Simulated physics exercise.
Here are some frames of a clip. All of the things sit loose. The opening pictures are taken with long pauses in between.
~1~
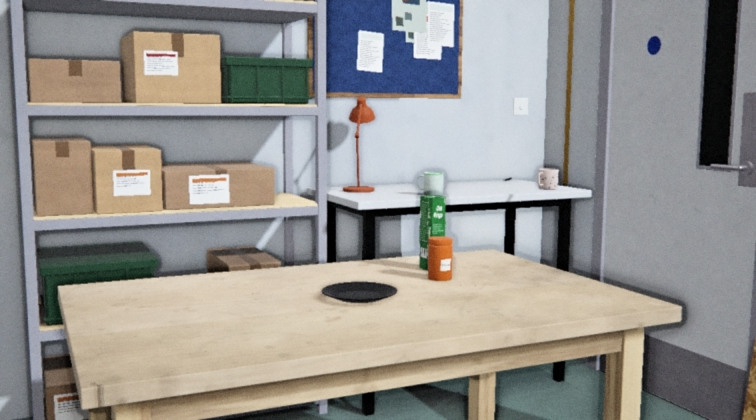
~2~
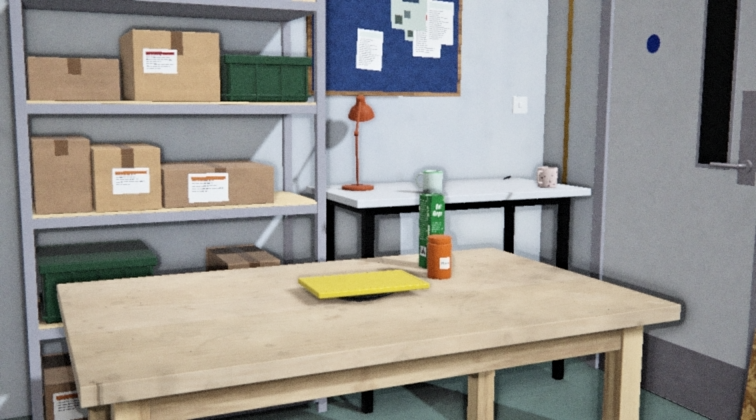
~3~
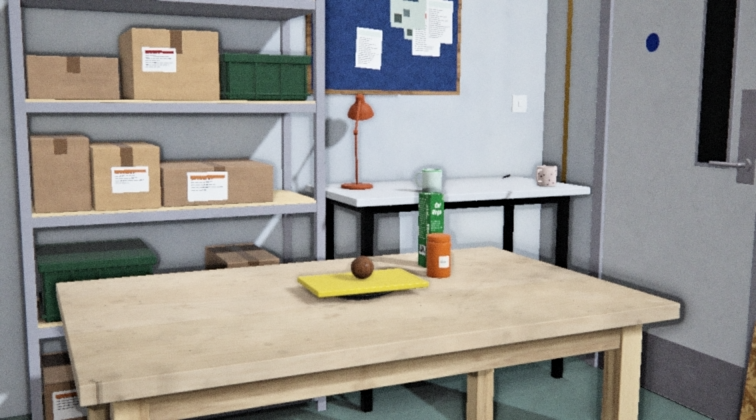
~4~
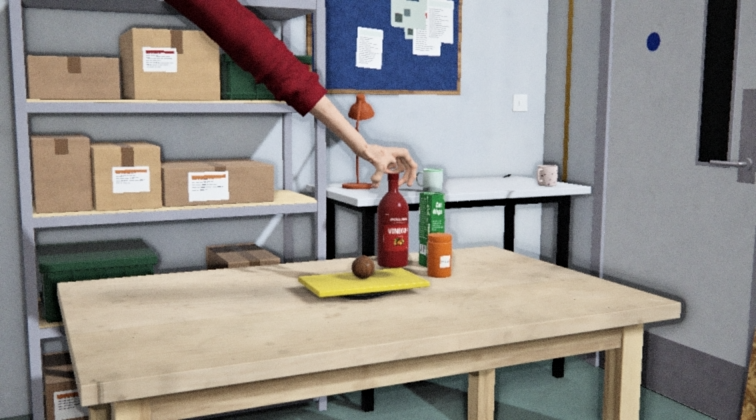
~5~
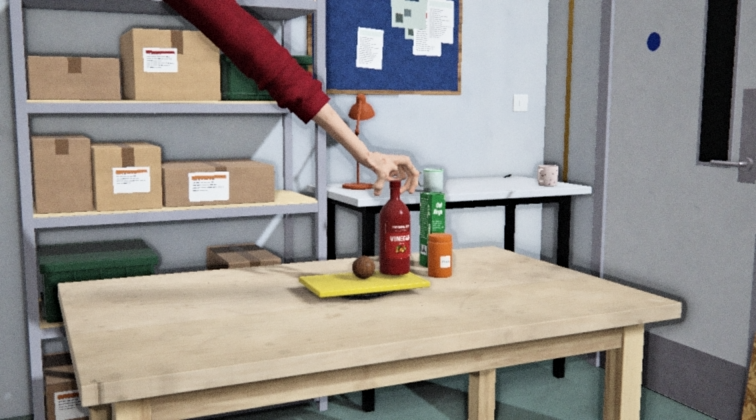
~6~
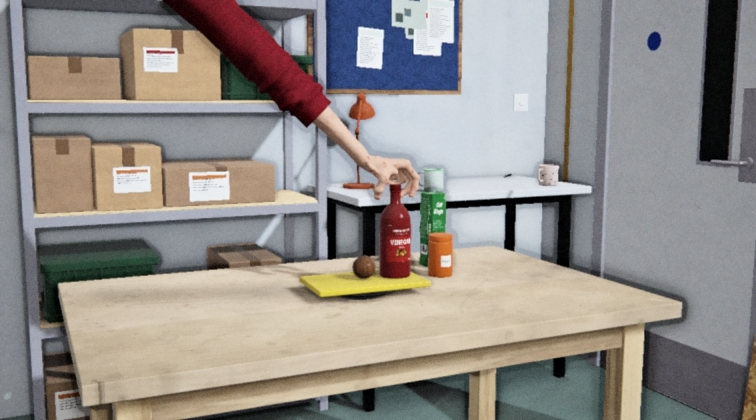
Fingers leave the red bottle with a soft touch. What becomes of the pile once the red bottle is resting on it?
It is going to stay together.
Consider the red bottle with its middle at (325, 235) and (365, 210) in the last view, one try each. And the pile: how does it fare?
First case - pile steady; second case - pile falls.
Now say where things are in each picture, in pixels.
In the first frame, the last thing is not in view yet; black plate (360, 294).
In the second frame, the last thing is not in view yet; orange jar (439, 257).
In the third frame, the last thing is not in view yet; green carton (431, 230).
The fourth frame shows still above its spot; red bottle (393, 219); brown onion (363, 267).
The fifth frame shows still above its spot; red bottle (395, 227); yellow tray (364, 282).
The sixth frame shows in place under the hand; red bottle (395, 230).
Then, 0.20 s after the last picture, nothing has stirred.
Then, 0.50 s after the last picture, red bottle resting near (396, 231).
At rest, all 6 in place. Seen from the same camera at the end, red bottle near (396, 231). The pile keeps its balance.
